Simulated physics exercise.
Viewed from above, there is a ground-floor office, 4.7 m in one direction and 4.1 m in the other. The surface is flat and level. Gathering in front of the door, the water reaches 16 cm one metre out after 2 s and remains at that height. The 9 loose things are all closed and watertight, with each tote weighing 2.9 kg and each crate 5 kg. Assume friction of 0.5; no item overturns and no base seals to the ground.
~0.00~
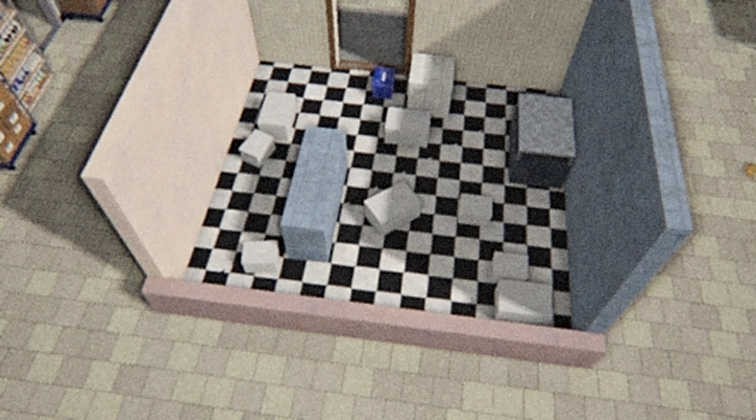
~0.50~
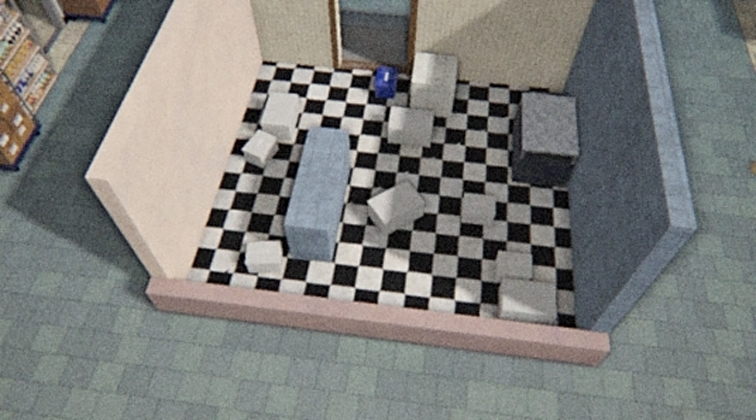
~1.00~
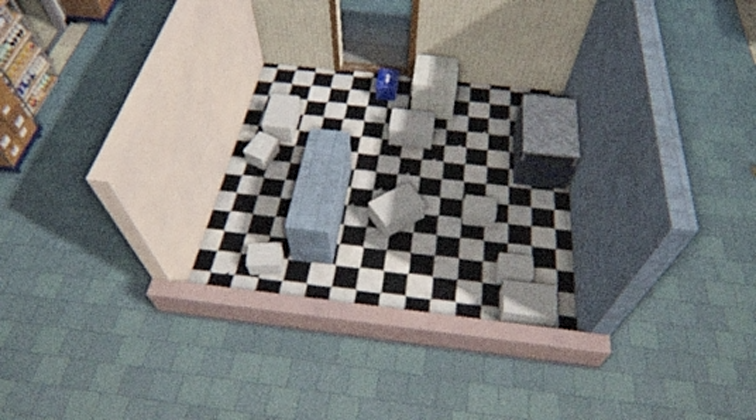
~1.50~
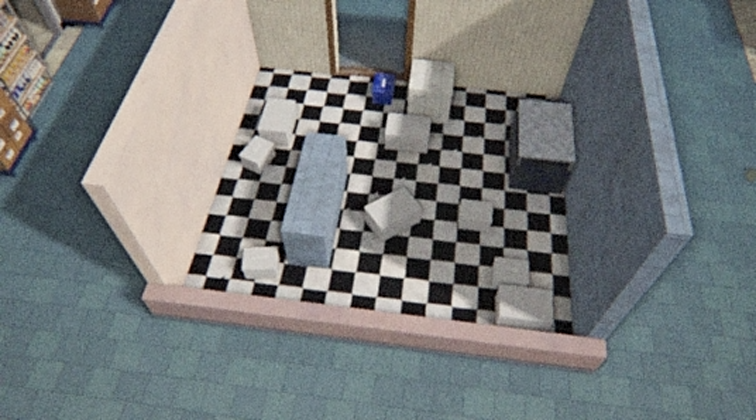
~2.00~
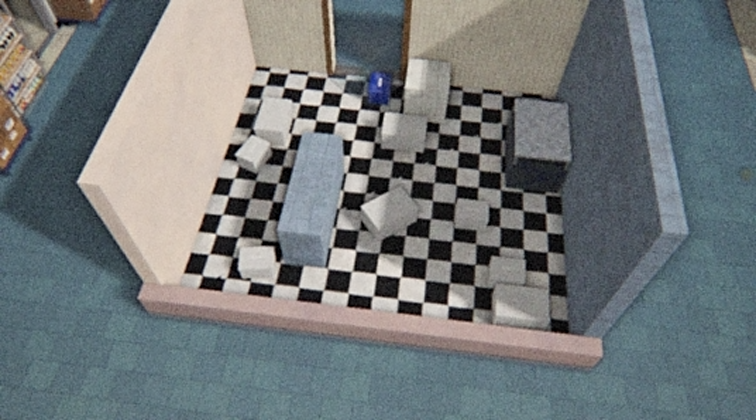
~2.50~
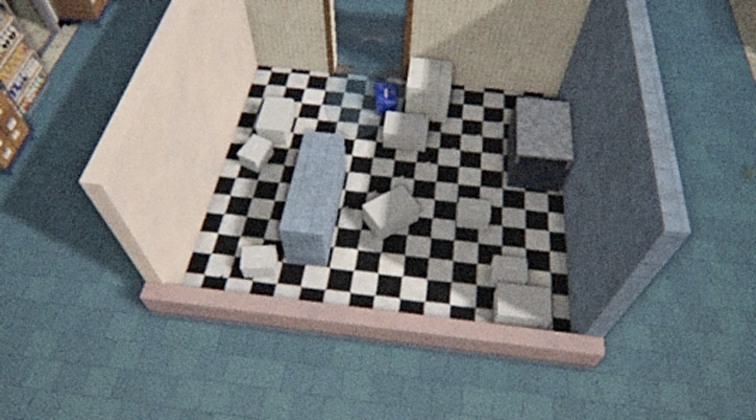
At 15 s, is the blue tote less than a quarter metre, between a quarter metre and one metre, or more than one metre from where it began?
More than one metre.
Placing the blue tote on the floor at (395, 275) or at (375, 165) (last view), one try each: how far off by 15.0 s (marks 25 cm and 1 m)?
The first start leaves it well away, the second leaves it well away.
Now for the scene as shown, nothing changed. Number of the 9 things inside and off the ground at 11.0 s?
At that time, 9.
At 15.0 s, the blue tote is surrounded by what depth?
I'd put it at about 7 cm.
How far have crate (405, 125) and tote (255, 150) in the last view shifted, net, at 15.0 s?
They've ended up 100 cm and 250 cm away, in that order.
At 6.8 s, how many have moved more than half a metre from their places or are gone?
4 of them.
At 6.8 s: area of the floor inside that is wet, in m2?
Roughly 14 m2 of it is wet.
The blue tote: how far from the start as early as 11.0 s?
It is about 300 cm out of place by then.
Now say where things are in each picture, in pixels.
The blue tote at (384, 77) rests on the ground; 0.0 m2 under water; 0 of 9 have shifted, in the first frame.
The blue tote at (387, 77), on the bottom; 0.0 m2 under water; 0 of 9 have shifted, in the second frame.
The blue tote at (388, 79) rests on the ground; 0.0 m2 under water; 0 of 9 have shifted, in the third frame.
The blue tote at (384, 83), on the bottom; 0.0 m2 under water; 0 of 9 have shifted, in the fourth frame.
The blue tote at (380, 83) rests on the ground; 0.2 m2 under water; 0 of 9 have shifted, in the fifth frame.
The blue tote at (386, 93) rests on the ground, 26 cm from its start; 1.1 m2 under water; 1 of 9 have shifted, in the sixth frame.
After 3.5 s the blue tote is near (395, 120), 0.8 m from its start, afloat; 1 afloat.
After 6.8 s the blue tote is near (456, 278), 3.4 m from its start, afloat; 5 afloat.
After 11.0 s the blue tote is near (477, 254), 3.2 m from its start, afloat; 9 afloat.
After 15.0 s the blue tote is near (462, 215), 2.6 m from its start, afloat; 9 afloat.
